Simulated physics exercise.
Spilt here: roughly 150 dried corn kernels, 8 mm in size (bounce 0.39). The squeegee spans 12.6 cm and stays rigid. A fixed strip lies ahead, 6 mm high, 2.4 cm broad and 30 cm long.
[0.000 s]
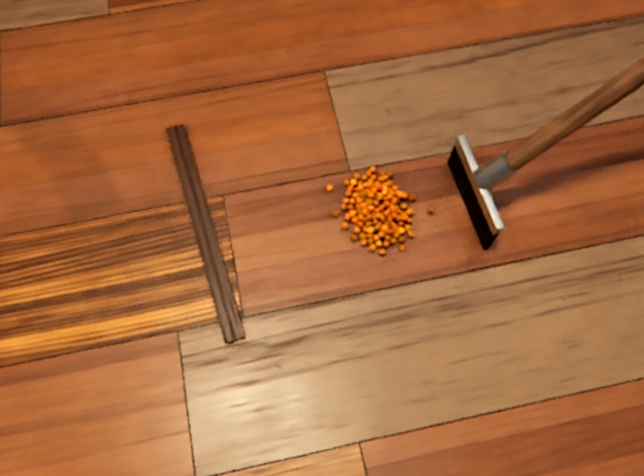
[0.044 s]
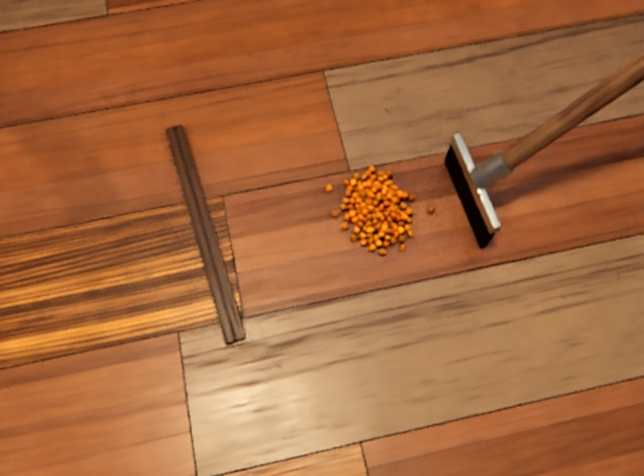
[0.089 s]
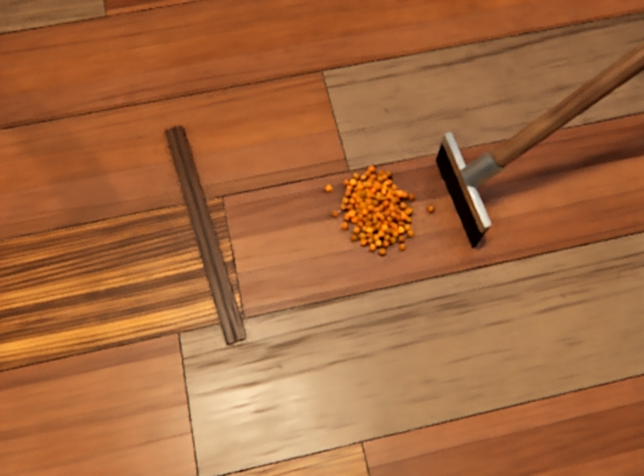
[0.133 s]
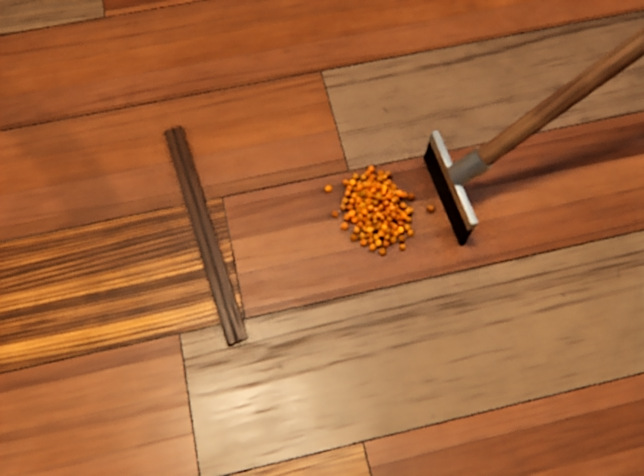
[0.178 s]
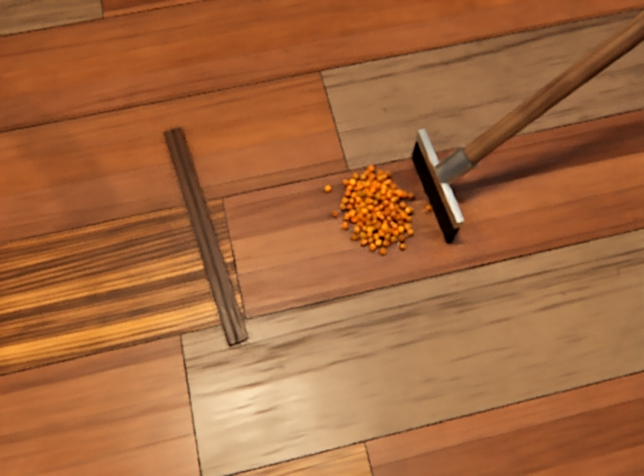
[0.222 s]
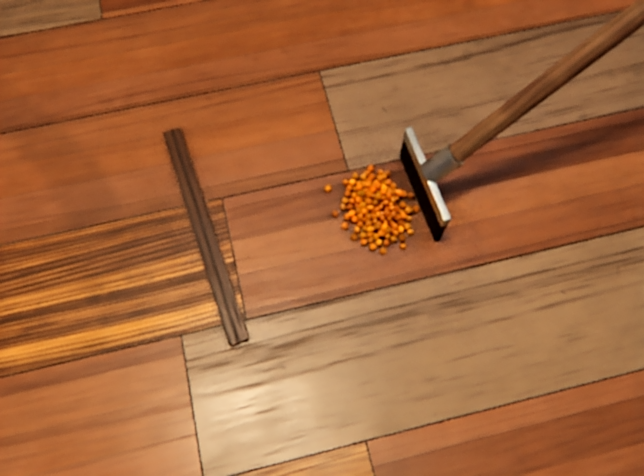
A floor of reddish-brown, greyish and streaked golden planks fills the view, seen from above at a slant. A dark grooved strip lies left of centre, a loose pile of small orange corn kernels sits near the middle, and a squeegee with a black blade and wooden handle stands to the right. The squeegee slides left until its blade meets the pile's right edge, while the kernels barely shift.
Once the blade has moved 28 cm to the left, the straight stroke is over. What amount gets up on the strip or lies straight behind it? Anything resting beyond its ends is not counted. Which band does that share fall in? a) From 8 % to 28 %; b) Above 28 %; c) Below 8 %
The answer is c.
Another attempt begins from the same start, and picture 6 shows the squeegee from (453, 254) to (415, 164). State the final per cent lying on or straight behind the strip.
Over 5.
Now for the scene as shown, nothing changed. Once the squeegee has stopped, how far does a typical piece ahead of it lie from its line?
Typical distance: Close to 2 cm.
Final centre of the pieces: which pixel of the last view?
The middle sits near pixel (226, 211).
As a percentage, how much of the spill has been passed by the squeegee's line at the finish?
I'd put it at some 30 in a hundred.
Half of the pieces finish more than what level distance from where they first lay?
Around 20 centimetres.
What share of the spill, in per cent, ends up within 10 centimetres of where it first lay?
About 25 per cent.
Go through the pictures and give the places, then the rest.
Squeegee from (497, 230) to (459, 142); moved 0.0 cm; pieces shifted so far, 0; middle of the spill at (376, 203); strip at (203, 225), in the first picture.
Squeegee from (494, 229) to (456, 142); moved 0.3 cm; pieces shifted so far, 0; middle of the spill at (376, 203), in the second picture.
Squeegee from (484, 227) to (447, 140); moved 1.3 cm; pieces shifted so far, 0; middle of the spill at (375, 203), in the third picture.
Squeegee from (471, 225) to (434, 139); moved 2.8 cm; pieces shifted so far, 0; middle of the spill at (375, 203), in the fourth picture.
Squeegee from (458, 223) to (421, 137); moved 4.3 cm; pieces shifted so far, 0; middle of the spill at (375, 203), in the fifth picture.
Squeegee from (445, 221) to (408, 136); moved 5.8 cm; pieces shifted so far, 1; middle of the spill at (375, 202); strip at (203, 228). Its speed is about 0.34 m/s, heading 19 degrees away from the viewer, in the sixth picture.
After 0.56 s, squeegee 17 cm from its start, spill 13 cm wide; elsewhere 100 %.
Then, at 0.89 s, squeegee 28 cm from its start, spill 16 cm wide; elsewhere 100 %.
Then, at 1.18 s, squeegee 30 cm from its start, spill 21 cm wide; elsewhere 100 %.
In the end, at 1.4 s, on or straight behind the strip 0 %, elsewhere 100 %.
